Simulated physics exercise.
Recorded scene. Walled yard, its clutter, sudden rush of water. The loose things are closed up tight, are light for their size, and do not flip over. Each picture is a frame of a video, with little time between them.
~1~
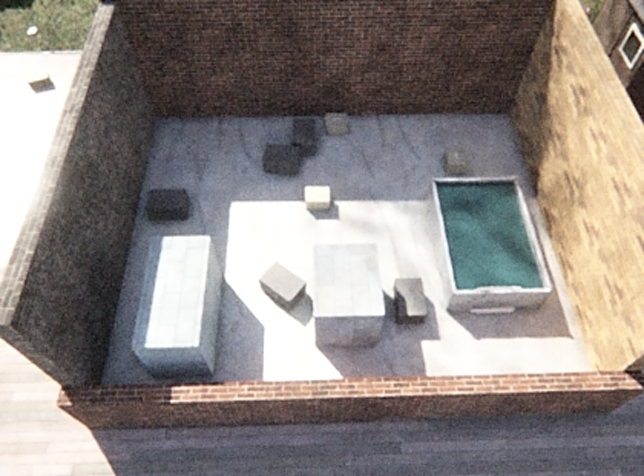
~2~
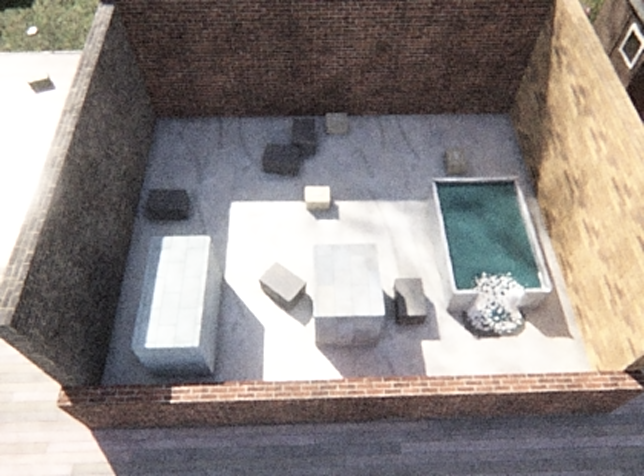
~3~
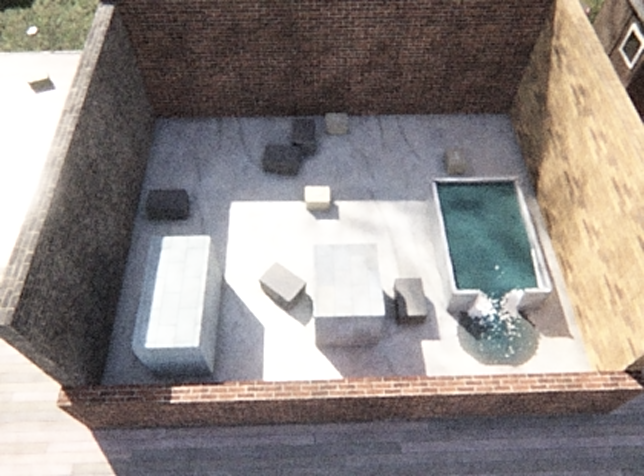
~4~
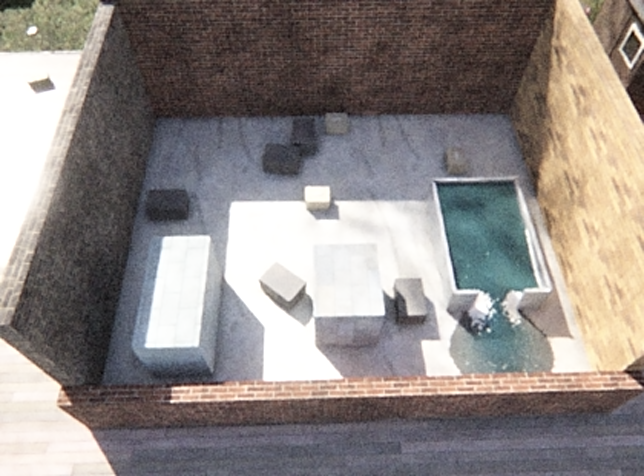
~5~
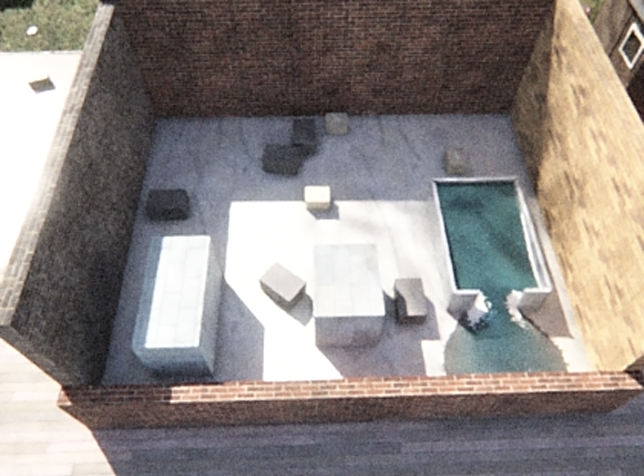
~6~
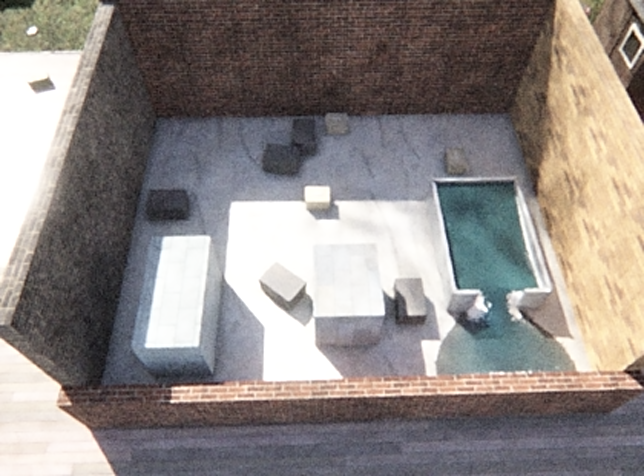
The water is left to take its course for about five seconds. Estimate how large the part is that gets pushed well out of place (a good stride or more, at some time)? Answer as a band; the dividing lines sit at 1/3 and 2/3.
Less than 1/3.
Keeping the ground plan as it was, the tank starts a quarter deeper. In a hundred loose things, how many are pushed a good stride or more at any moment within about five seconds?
I'd say close to 0 per cent of the things.
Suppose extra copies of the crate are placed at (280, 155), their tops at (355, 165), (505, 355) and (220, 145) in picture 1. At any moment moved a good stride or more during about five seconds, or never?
Outcome per entry: Stays where it is / knocked aside / stays where it is.
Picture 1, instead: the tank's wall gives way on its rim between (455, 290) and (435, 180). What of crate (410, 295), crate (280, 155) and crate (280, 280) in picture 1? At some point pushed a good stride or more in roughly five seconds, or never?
Results in order: Cleared that distance / cleared that distance / stayed short.
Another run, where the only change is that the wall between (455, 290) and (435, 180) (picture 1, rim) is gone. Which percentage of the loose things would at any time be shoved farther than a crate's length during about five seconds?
Close to 50 in a hundred.
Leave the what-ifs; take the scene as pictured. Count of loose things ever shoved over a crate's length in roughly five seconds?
My tally gives 0.
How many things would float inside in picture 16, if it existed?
Counted: 0.
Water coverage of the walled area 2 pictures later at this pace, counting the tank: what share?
15 %, give or take.
A moment on, 0 of 8 are well off their spots; 0 afloat.
Next, 0 of 8 are well off their spots; 0 afloat.
Later, 0 of 8 are well off their spots; 0 afloat.
In the end, 0 of 8 are well off their spots, and 0 have been at some point; 0 afloat.
